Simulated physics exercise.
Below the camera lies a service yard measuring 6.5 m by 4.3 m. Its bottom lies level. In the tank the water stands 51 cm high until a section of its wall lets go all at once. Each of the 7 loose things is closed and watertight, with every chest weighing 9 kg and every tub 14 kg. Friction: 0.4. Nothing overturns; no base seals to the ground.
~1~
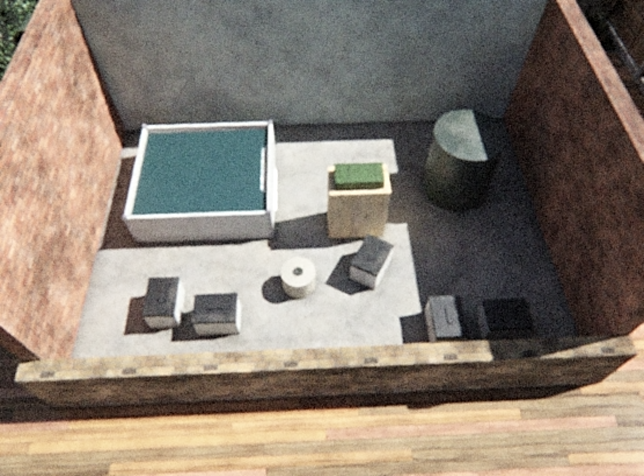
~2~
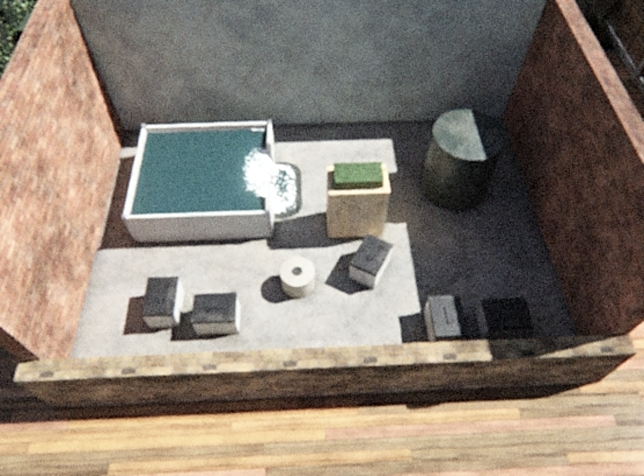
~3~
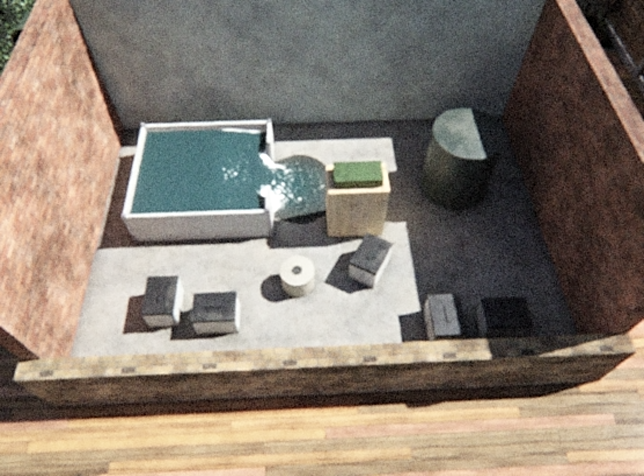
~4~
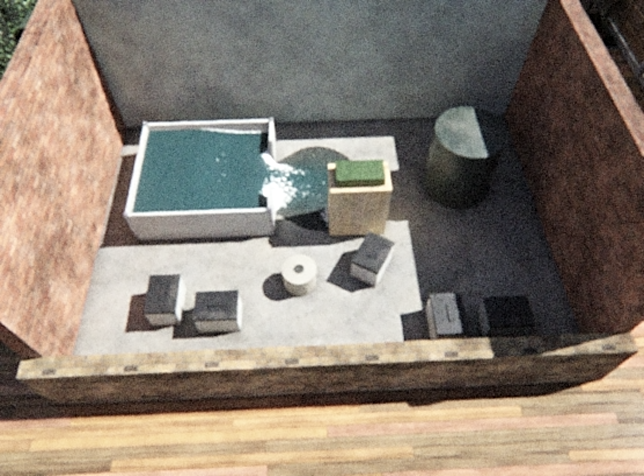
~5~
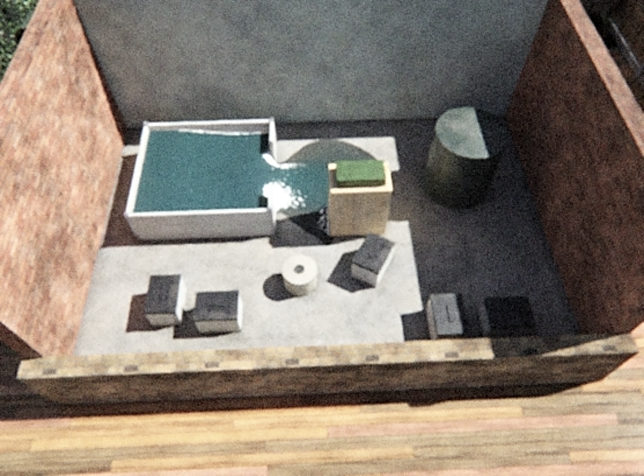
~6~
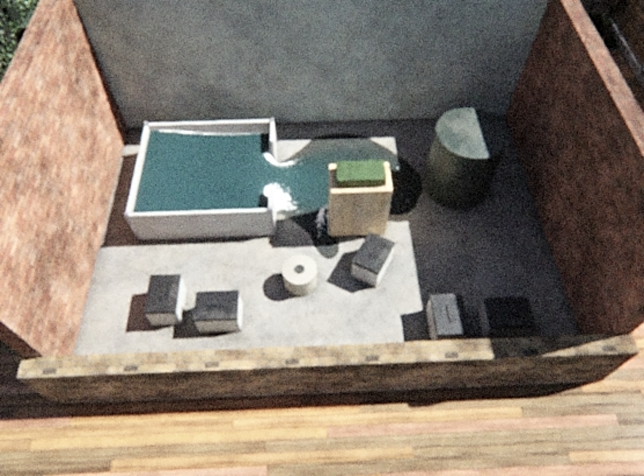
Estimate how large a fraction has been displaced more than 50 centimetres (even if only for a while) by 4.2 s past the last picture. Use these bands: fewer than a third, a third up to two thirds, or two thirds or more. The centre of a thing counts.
It falls in fewer than a third.
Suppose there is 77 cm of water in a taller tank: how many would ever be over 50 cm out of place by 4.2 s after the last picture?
In that case the number is 3.
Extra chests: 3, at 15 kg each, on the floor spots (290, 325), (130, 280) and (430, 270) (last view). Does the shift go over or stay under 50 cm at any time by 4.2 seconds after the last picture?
First falls shy, second falls shy, third falls shy.
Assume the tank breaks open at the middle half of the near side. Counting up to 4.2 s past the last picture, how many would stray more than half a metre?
4.
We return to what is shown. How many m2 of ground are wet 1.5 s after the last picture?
Some 15 m2.
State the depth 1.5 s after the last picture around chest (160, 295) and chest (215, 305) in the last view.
Depth approx. 0 cm / 0 cm.
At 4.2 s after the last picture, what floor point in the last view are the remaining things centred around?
Mean floor pixel: About (358, 302).
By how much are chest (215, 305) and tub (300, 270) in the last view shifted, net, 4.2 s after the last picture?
Shifts in order: 0 cm; 0 cm.
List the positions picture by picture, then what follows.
In the first frame, a chest at (161, 295), on the bottom; a chest at (449, 316), on the bottom; 3.2 m2 under water; 0 of 7 have shifted.
In the second frame, a chest at (160, 295) rests on the ground; a chest at (448, 315) rests on the ground; water covers 3.6 m2; 0 of 7 have shifted.
In the third frame, a chest at (160, 294), on the bottom; a chest at (447, 314), on the bottom; water covers 4.2 m2; 0 of 7 have shifted.
In the fourth frame, a chest at (162, 293) rests on the ground; a chest at (449, 313) rests on the ground; 4.9 m2 under water; 0 of 7 have shifted.
In the fifth frame, a chest at (162, 293) rests on the ground; a chest at (450, 314) rests on the ground; water covers 5.6 m2; 0 of 7 have shifted.
In the sixth frame, a chest at (162, 293), on the bottom; a chest at (450, 314) rests on the ground; water covers 6.4 m2; 0 of 7 have shifted.
Then, 0.4 s after the last picture 0 of 7 are over 50 cm from their spots; 0 afloat.
Then, 1.5 s after the last picture 1 of 7 are over 50 cm from their spots; 0 afloat.
Then, 2.8 s after the last picture 1 of 7 are over 50 cm from their spots; 2 afloat.
Then, 4.2 s after the last picture 1 of 7 are over 50 cm from their spots, and 1 have been at some point; 2 afloat.
